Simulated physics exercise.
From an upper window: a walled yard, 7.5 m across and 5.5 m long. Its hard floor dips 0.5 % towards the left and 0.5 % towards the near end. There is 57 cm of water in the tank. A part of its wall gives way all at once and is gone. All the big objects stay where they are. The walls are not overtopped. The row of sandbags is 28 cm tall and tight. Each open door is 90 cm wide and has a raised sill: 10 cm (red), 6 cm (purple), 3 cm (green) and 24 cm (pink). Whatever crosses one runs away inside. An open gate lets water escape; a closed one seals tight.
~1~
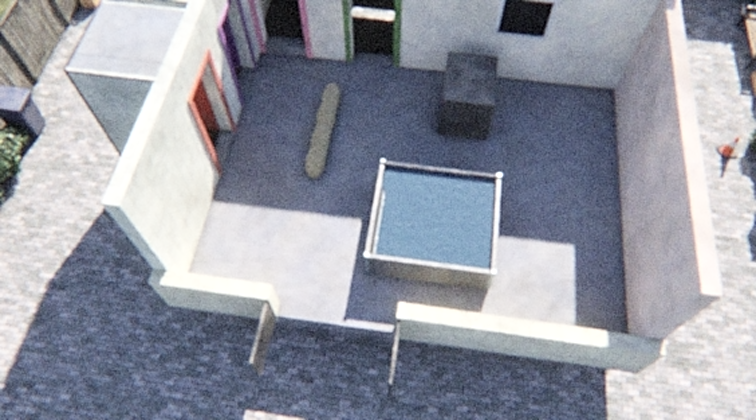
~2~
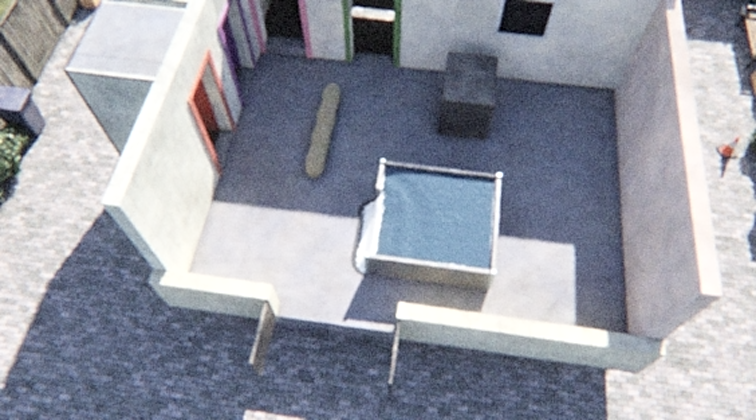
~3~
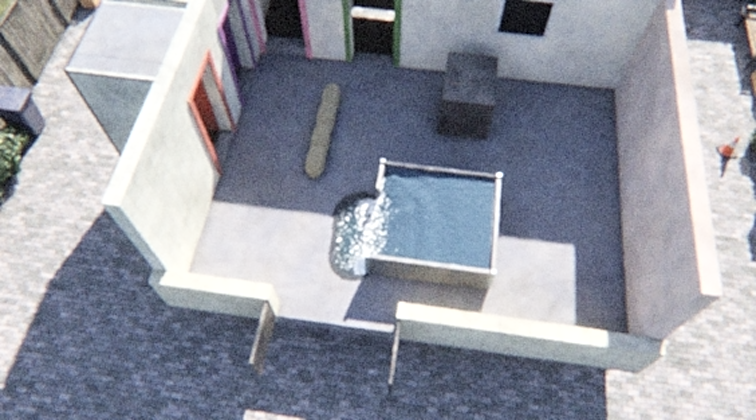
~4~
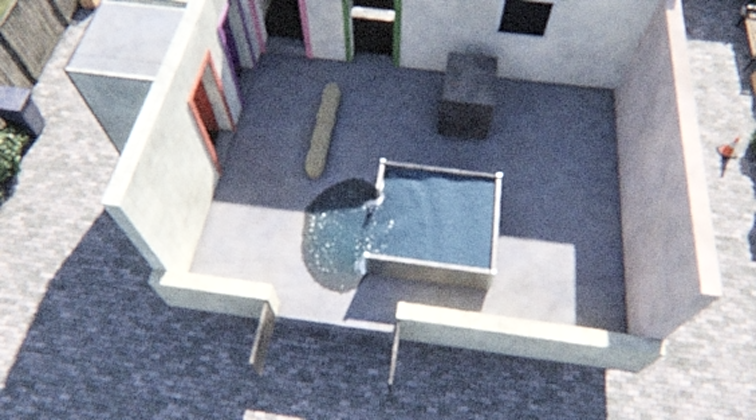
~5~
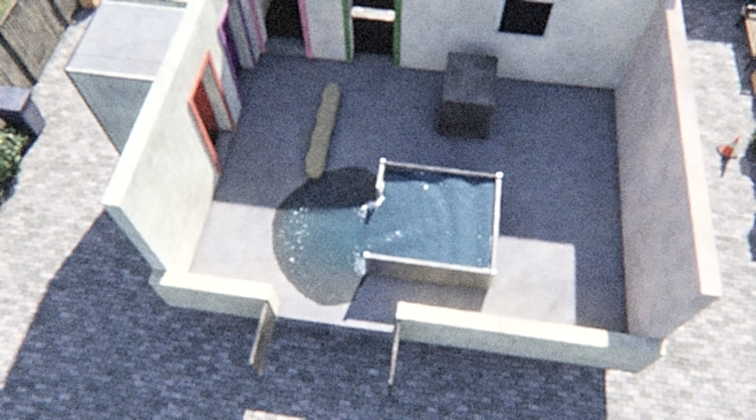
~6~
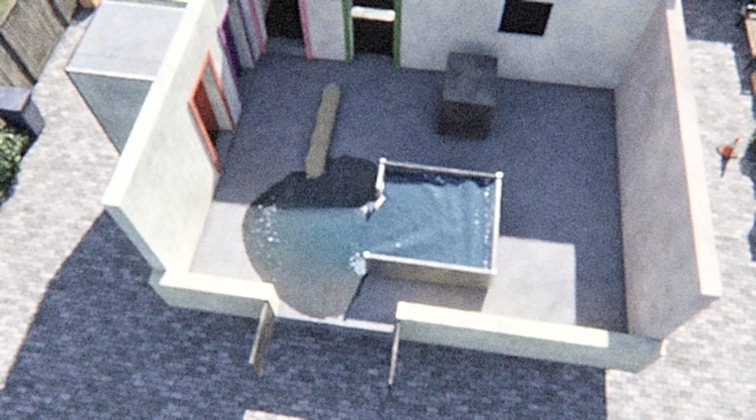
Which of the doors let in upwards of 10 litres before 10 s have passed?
The water let in: At the red door it passes the limit; at the purple door it exceeds the limit; at the green door it goes over the limit; at the pink door it keeps below the limit.
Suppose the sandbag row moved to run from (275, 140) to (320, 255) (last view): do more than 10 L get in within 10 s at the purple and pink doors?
Then: Purple past it, pink not over.
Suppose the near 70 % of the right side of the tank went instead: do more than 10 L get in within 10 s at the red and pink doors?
Then: Red not over, pink not over.
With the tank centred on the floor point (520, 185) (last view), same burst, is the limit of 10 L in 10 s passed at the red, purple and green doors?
Against that limit: Red not over, purple above, green above.
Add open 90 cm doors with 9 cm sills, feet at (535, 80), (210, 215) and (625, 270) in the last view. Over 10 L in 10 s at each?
In turn: Below, above, under.
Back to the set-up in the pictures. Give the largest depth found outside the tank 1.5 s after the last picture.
Roughly 38 cm.
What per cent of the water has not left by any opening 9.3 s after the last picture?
Some 76 per cent remains.
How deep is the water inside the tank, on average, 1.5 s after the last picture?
About 27 cm.
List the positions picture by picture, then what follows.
The first picture shows the tank at (435, 216) is whole and still, 57 cm deep.
In the second picture, water pours out at (375, 233) and has run 0.7 m, to (373, 204); typically 11 cm deep outside, 57 cm at the tank's back.
In the third picture, the front is at (347, 201), 0.9 m from the gap at (375, 234); 1.0 m2 of floor is under water; 57 cm left at the back of the tank.
In the fourth picture, water pours out at (375, 234) and has run 1.3 m, to (312, 208); typically 8 cm deep outside, 57 cm at the tank's back.
In the fifth picture, water pours out at (375, 234) and has run 1.8 m, to (282, 210); typically 6 cm deep outside, 55 cm at the tank's back.
In the sixth picture, the front is at (252, 212), 2.3 m from the gap at (375, 234); 4.6 m2 of floor is under water; 49 cm left at the back of the tank.
Then, 0.7 s after the last picture water covers 25 % of the floor and is deepest (30 cm) near (362, 244); red door 9 cm at the sill, 0 L in, purple door not reached, green door not reached, pink door not reached.
Then, 1.5 s after the last picture water covers 25 % of the floor and is deepest (38 cm) near (183, 288); red door 19 cm at the sill, 13 L in, purple door not reached, green door not reached, pink door not reached.
Then, 2.8 s after the last picture water covers 30 % of the floor and is deepest (21 cm) near (183, 288); red door 16 cm at the sill, 47 L in, purple door 5 cm at the sill, 0 L in, green door 2 cm at the sill, 0 L in, pink door 14 cm at the sill, 0 L in.
Then, 5.3 s after the last picture water covers 45 % of the floor and is deepest (20 cm) near (258, 61); red door 10 cm at the sill, 60 L in, purple door 10 cm at the sill, 4 L in, green door 6 cm at the sill, 7 L in, pink door 17 cm at the sill, 0 L in.
Then, 9.3 s after the last picture water covers 65 % of the floor and is deepest (13 cm) near (224, 166); red door 12 cm at the sill, 60 L in, purple door 11 cm at the sill, 79 L in, green door 5 cm at the sill, 25 L in, pink door 10 cm at the sill, 0 L in.
